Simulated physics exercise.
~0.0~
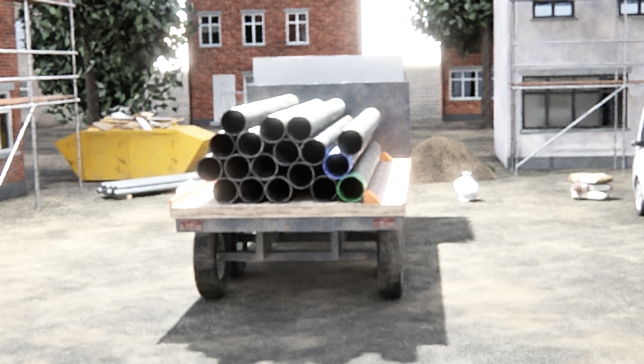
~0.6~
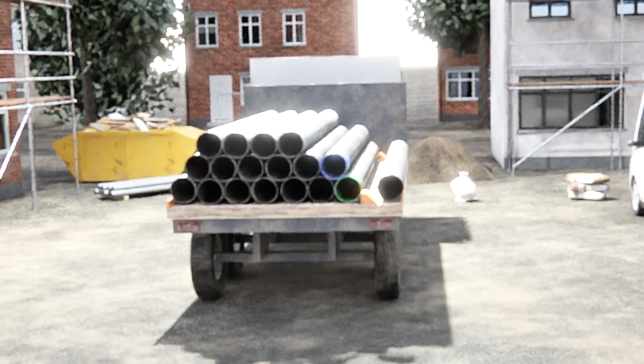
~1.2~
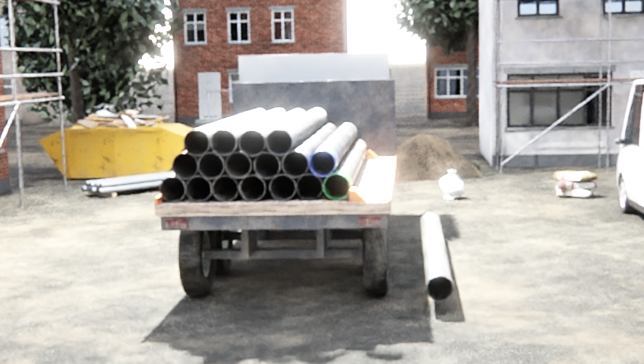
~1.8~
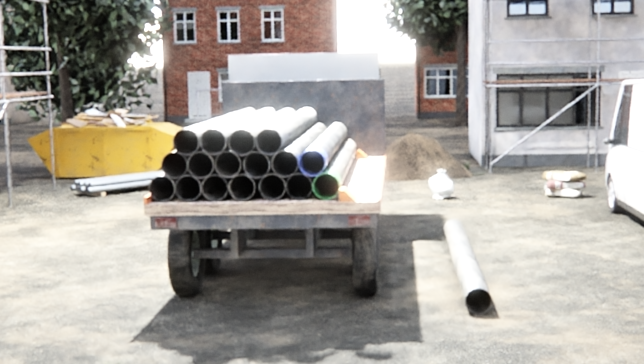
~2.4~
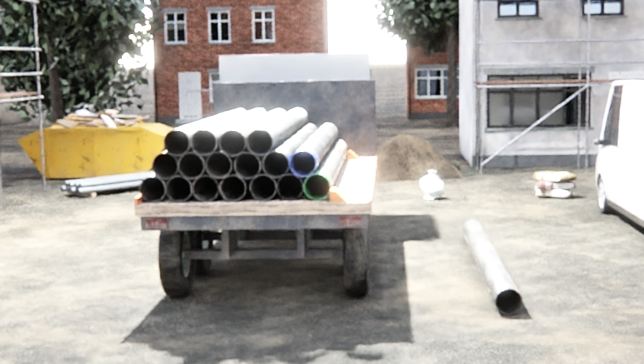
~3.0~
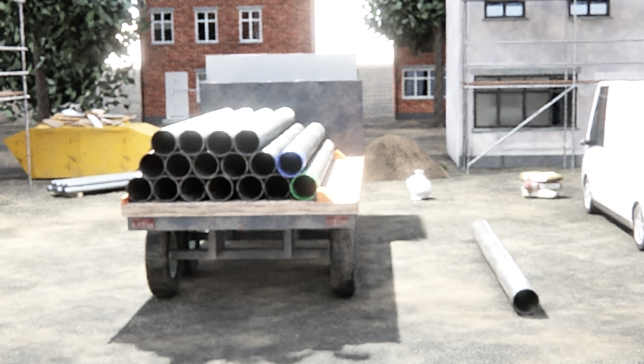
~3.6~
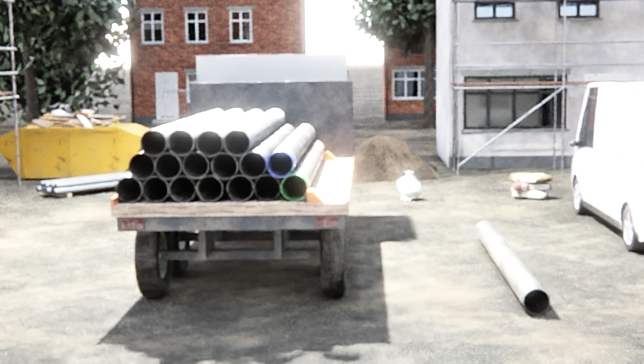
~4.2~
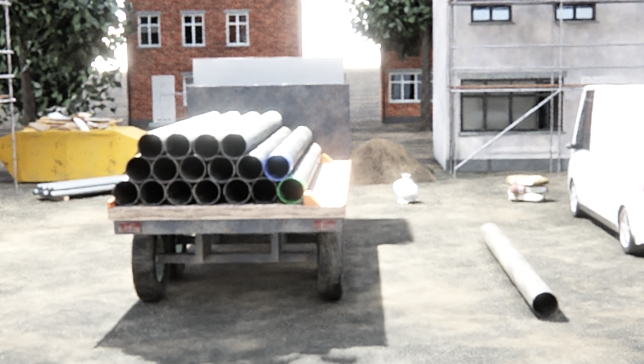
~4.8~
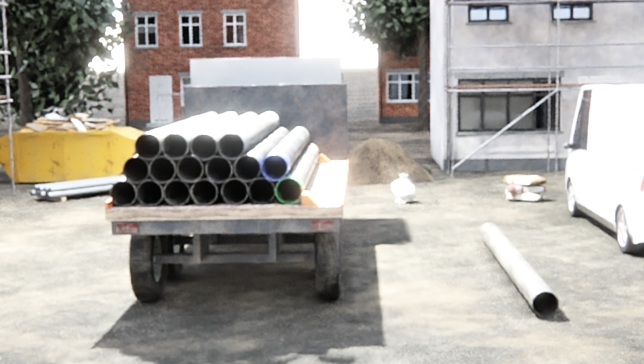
Steel pipe rolling off the right side of a parked flatbed and coming to rest on the ground, the rest staying stacked.
